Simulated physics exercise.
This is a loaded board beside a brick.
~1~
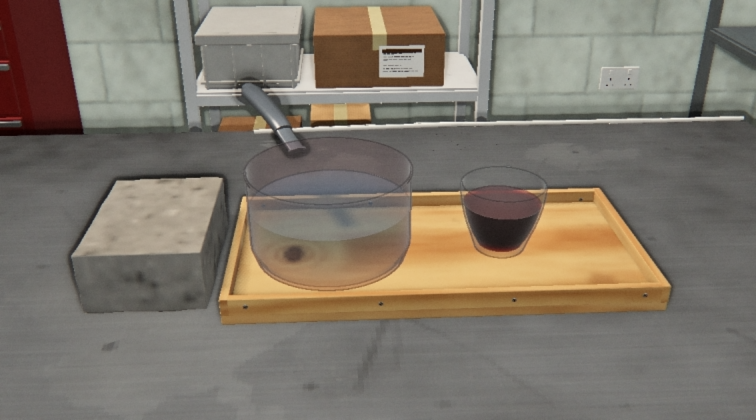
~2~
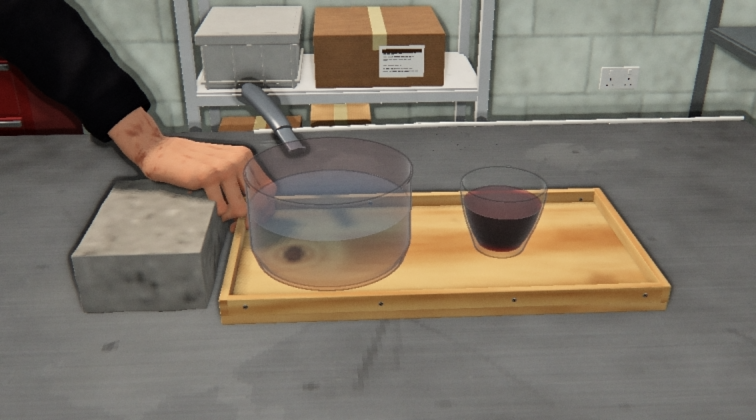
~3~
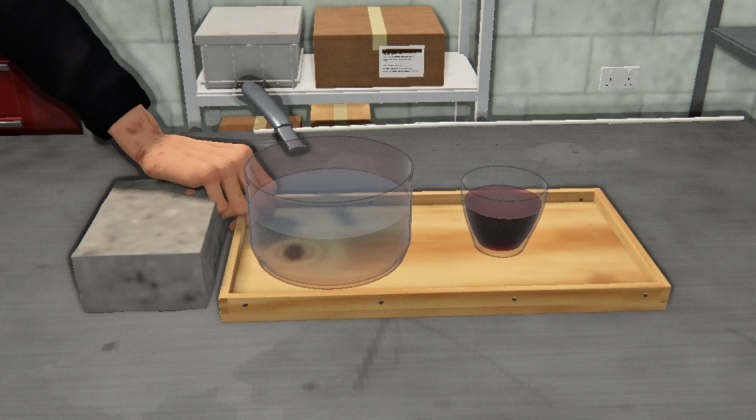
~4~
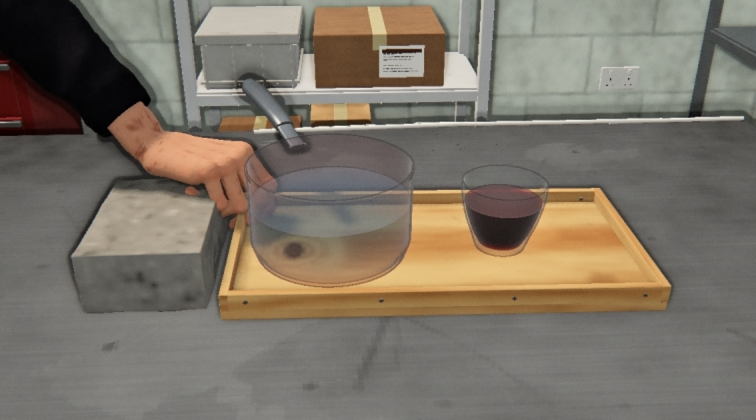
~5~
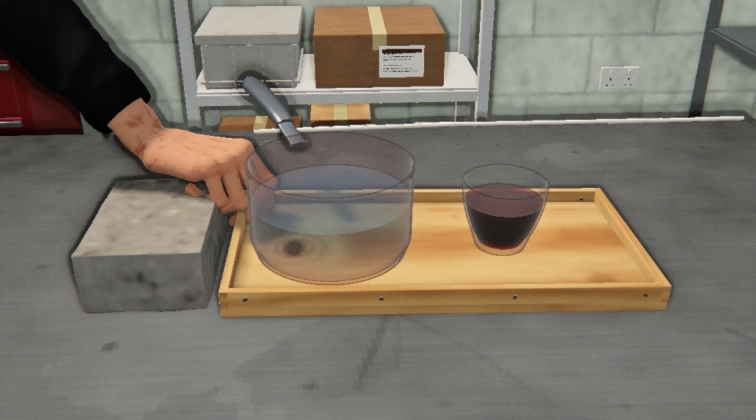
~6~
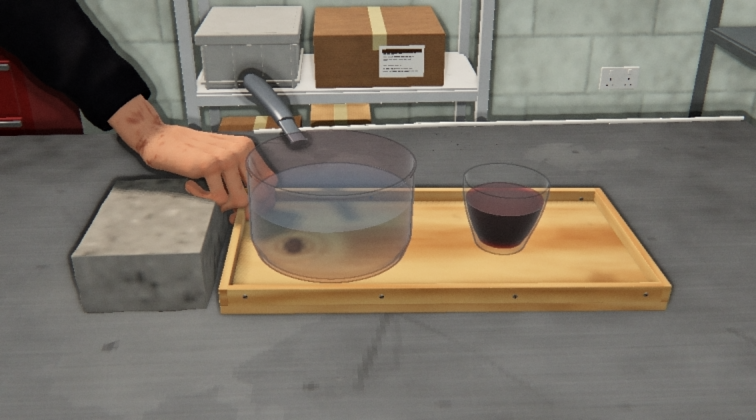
In a storeroom with pale block walls and shelves of boxes, a fixed view looks slightly down on a grey worktop. A rimmed wooden board holds a clear, dark-handled saucepan of cloudy liquid on the left and a glass of dark red liquid on the right, beside a grey brick. A dark-sleeved hand reaches in from the left, takes the board's near end and raises it very slightly.
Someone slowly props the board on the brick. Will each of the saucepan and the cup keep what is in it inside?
Saucepan: Yes, it all stays in; cup: Yes, it all stays in.
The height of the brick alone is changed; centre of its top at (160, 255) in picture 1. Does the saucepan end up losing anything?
I reckon it stays clean.
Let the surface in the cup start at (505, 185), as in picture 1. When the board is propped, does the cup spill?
Then, put simply, some gets out.
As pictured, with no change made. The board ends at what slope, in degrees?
10°, give or take.
Shortly, the board slopes by about 6°; saucepan, none is lost; cup, none is lost.
Then, the board slopes by about 11°; saucepan, none is lost; cup, none is lost.
At the finish, the board slopes by about 10°, resting on the brick; saucepan, none is lost; cup, none is lost.
